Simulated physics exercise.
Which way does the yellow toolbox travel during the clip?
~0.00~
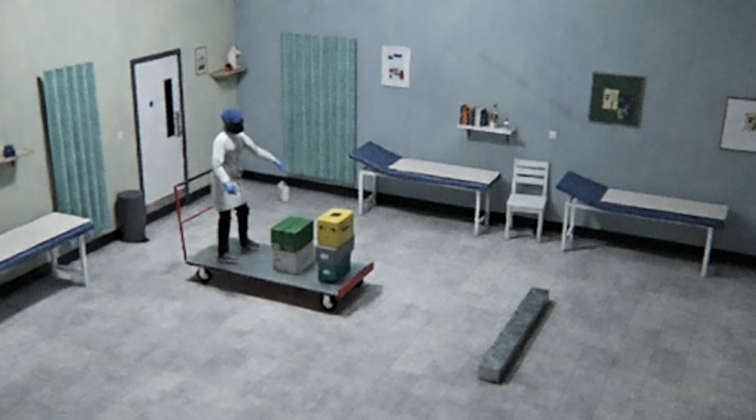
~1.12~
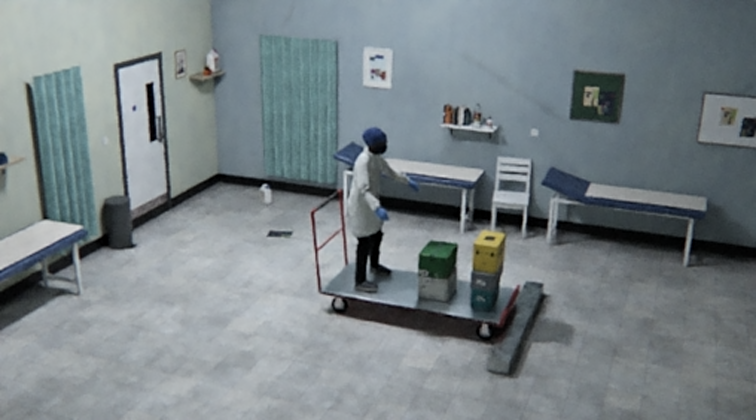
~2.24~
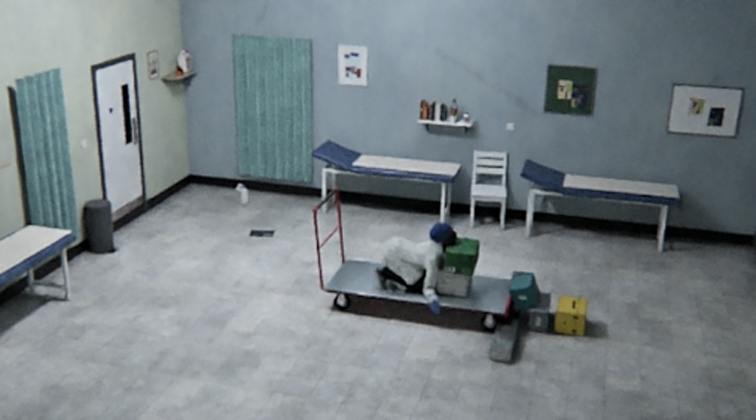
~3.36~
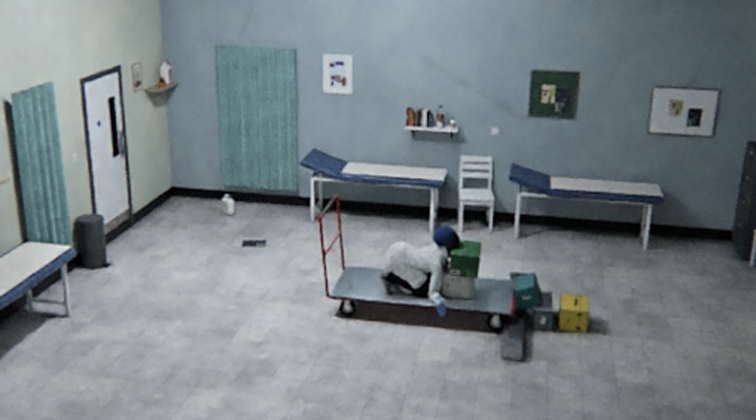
It travels to the right, first riding on the cart and then going over the front onto the floor.
